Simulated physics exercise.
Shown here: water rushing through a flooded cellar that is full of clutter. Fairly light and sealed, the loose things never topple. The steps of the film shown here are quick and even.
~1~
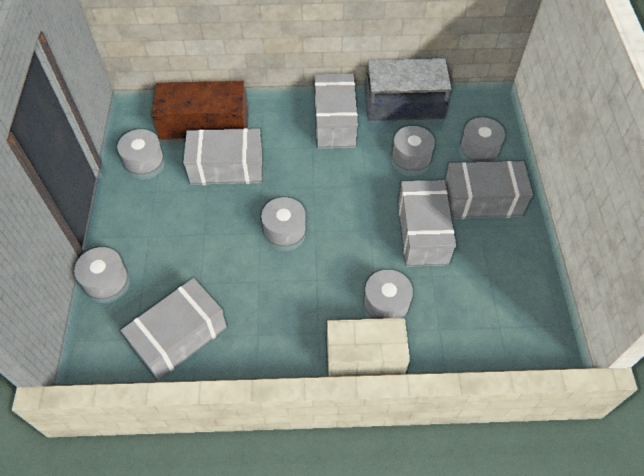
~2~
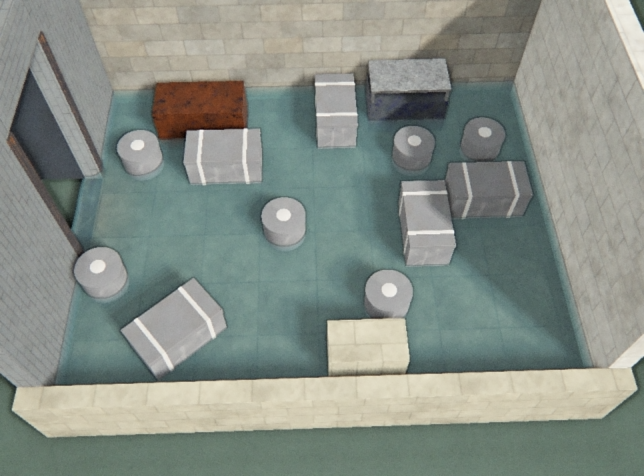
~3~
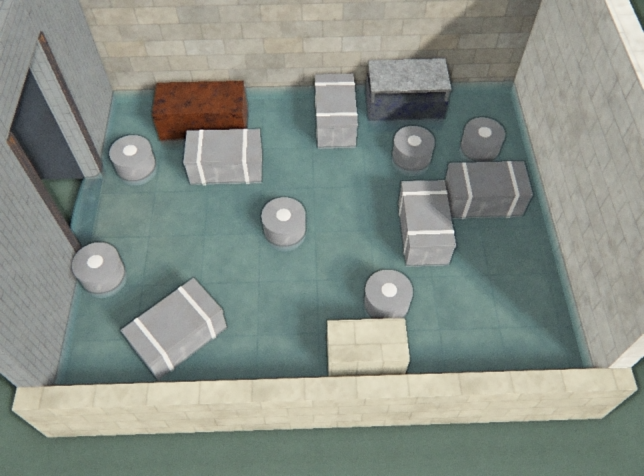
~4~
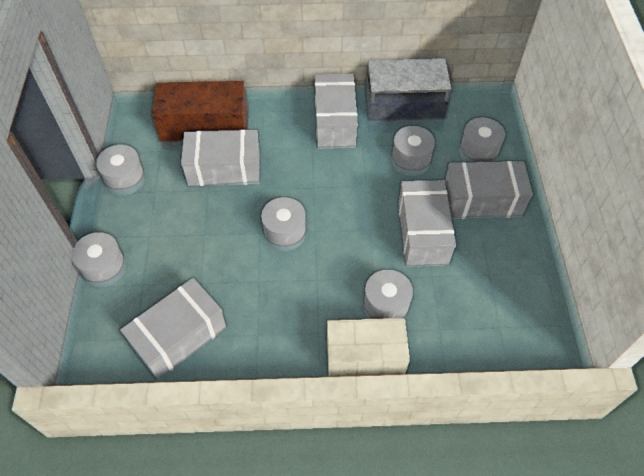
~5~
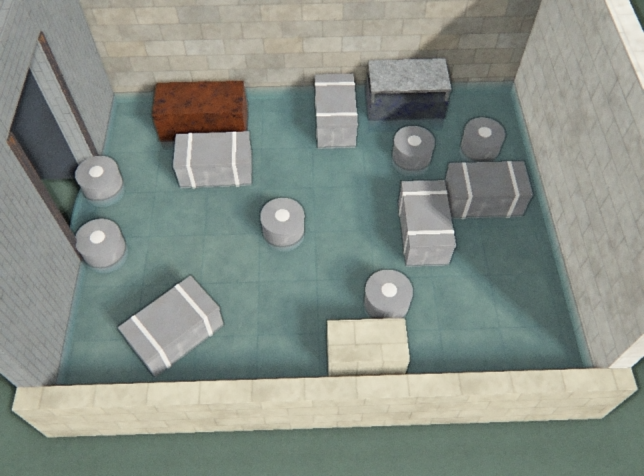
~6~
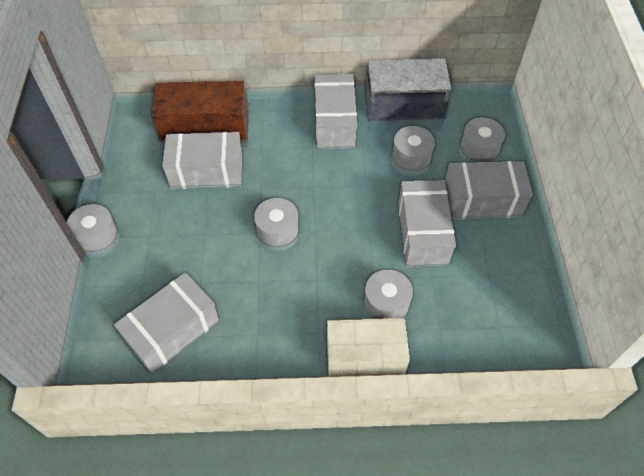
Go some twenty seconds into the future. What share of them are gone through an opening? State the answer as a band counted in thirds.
Answer: Between one and two thirds.
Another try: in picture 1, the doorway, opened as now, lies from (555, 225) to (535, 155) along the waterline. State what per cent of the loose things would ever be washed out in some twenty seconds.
My estimate is some 60 percent.
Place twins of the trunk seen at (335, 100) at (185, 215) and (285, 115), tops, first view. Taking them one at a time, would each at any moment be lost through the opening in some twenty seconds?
One after the other: Out, yes.
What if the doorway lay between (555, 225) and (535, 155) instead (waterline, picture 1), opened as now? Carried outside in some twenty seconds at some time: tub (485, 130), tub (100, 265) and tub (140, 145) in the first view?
Escapes, remains, remains.
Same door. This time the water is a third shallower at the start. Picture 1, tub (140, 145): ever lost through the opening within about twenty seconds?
It gets out.
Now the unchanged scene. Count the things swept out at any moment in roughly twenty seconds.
You get 5.
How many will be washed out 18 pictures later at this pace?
The count is 4.
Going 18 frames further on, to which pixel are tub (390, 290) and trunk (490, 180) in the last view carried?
(279, 293) and (454, 184), give or take.
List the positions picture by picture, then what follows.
The first picture shows a tub at (98, 267), afloat; a trunk at (222, 145), afloat; 0 of 11 have shifted.
The second picture shows a tub at (98, 267) floats; a trunk at (222, 145) floats; 0 of 11 have shifted.
The third picture shows a tub at (95, 262), afloat, close to its start; a trunk at (222, 145), afloat; 2 of 11 have shifted.
The fourth picture shows a tub at (95, 251), afloat, close to its start; a trunk at (220, 147) floats; 2 of 11 have shifted.
The fifth picture shows a tub at (98, 237), afloat, a stride from its start; a trunk at (212, 148) floats, close to its start; 3 of 11 have shifted.
The sixth picture shows a tub at (89, 222) floats, a stride from its start; a trunk at (201, 149), afloat, close to its start; 5 of 11 have shifted.
A moment on, 2 of 11 are out; 9 afloat.
Next, 4 of 11 are out; 7 afloat.
Later, 5 of 11 are out; 6 afloat.
In the end, 5 of 11 are out; 3 afloat.
